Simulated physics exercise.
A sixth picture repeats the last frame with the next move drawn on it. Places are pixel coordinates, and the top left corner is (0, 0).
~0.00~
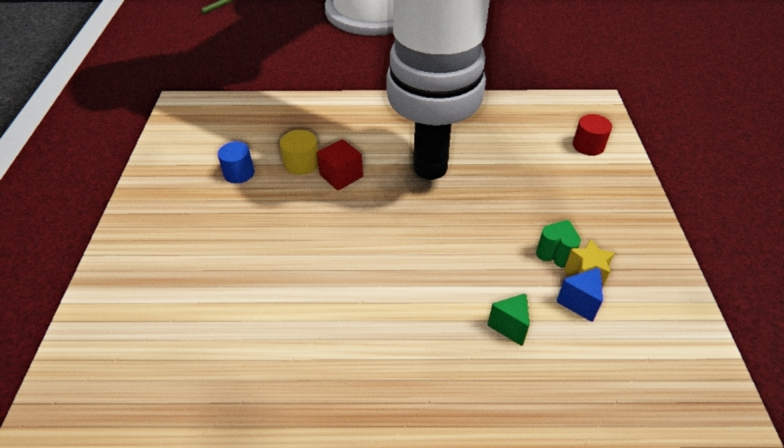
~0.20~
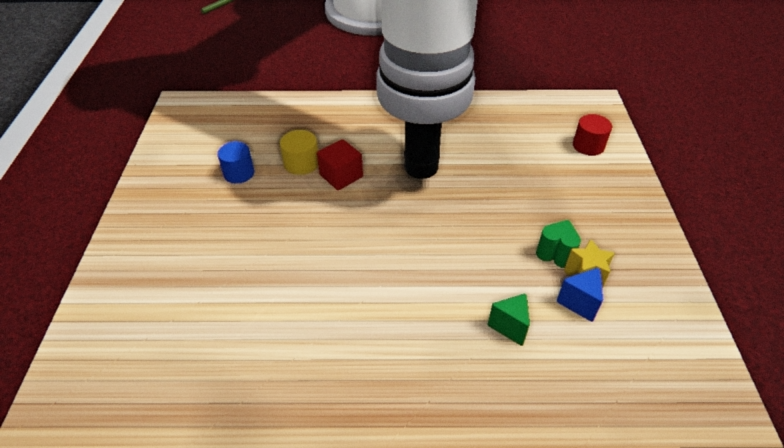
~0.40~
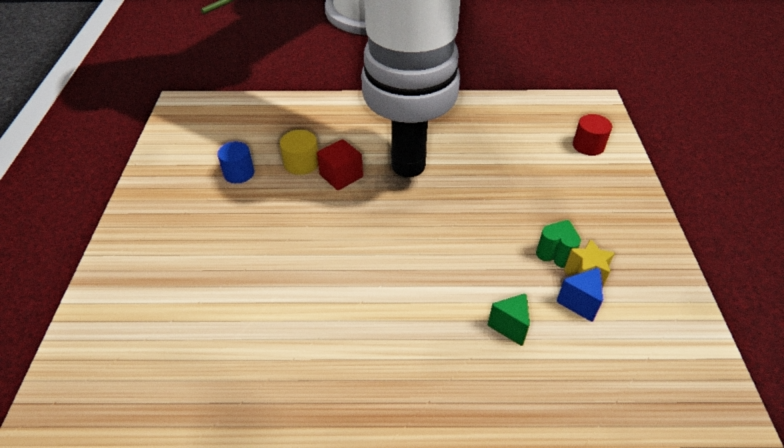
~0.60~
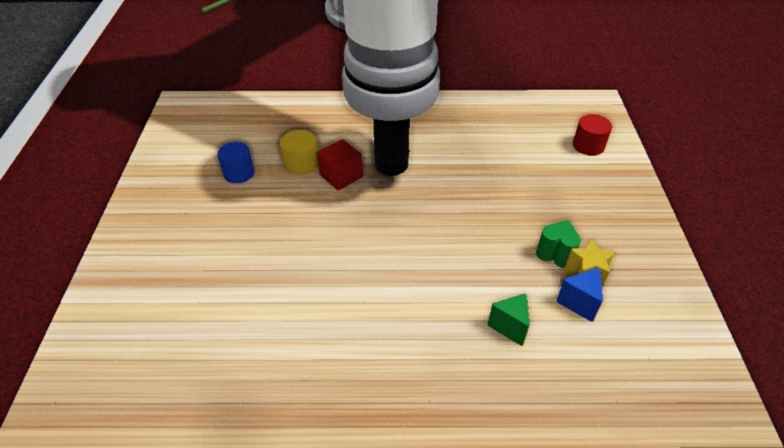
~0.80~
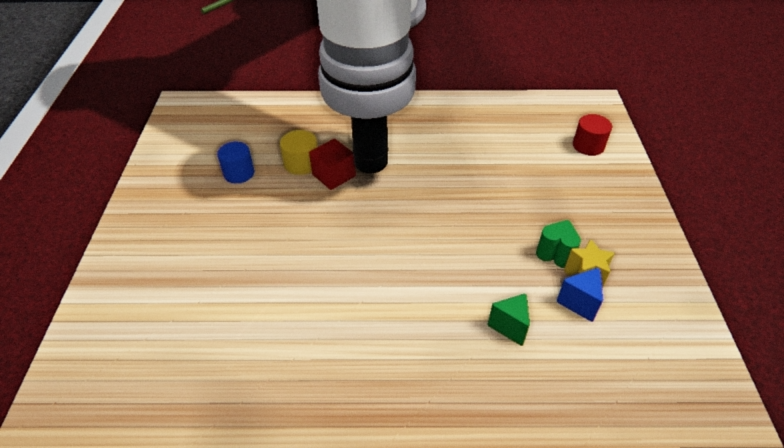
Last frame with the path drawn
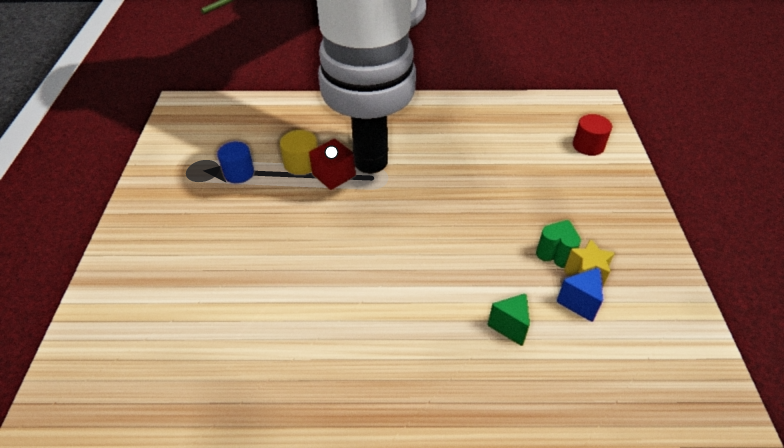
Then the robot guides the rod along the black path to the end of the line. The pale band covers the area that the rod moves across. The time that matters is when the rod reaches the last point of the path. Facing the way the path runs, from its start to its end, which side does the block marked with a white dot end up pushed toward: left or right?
Well, taking the path from its start to its end as straight ahead, the block marked with a white dot moves to the left.
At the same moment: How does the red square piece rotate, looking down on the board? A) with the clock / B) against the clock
B: Against the clock.
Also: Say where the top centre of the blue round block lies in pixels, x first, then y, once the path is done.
Around pixel (161, 153).
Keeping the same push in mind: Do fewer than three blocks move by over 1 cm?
No, that is not what happens.
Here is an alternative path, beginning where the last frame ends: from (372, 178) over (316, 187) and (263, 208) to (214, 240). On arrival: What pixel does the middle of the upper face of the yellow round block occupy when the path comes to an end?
By then it is at (269, 135).
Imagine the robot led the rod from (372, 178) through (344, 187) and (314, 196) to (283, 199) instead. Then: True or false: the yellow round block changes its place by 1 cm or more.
My answer: True.
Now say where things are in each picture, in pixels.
Tip of the rod at (430, 169), middles of tops, blue round block at (233, 151), yellow round block at (298, 141), red square piece at (339, 153), in the first picture.
Rod at (421, 169), nothing pushed, in the second picture.
Rod at (409, 167), nothing pushed, in the third picture.
Rod at (392, 166), nothing pushed, in the fourth picture.
Rod at (371, 163), blue round block at (233, 151), yellow round block at (298, 141), red square piece at (331, 152), in the fifth picture.
The line goes from (372, 178) to (203, 171); the dot is on the red square piece.
The first path, step by step. One third of the way, rod at (311, 161); yellow round block at (262, 136); red square piece at (273, 160), turned 40° anticlockwise.
Two thirds of the way, rod at (254, 159); blue round block at (208, 152); yellow round block at (247, 130); red square piece at (226, 169), turned 105° anticlockwise.
At the end, rod at (198, 156); blue round block at (161, 153); yellow round block at (237, 128); red square piece at (212, 173), turned 135° anticlockwise.
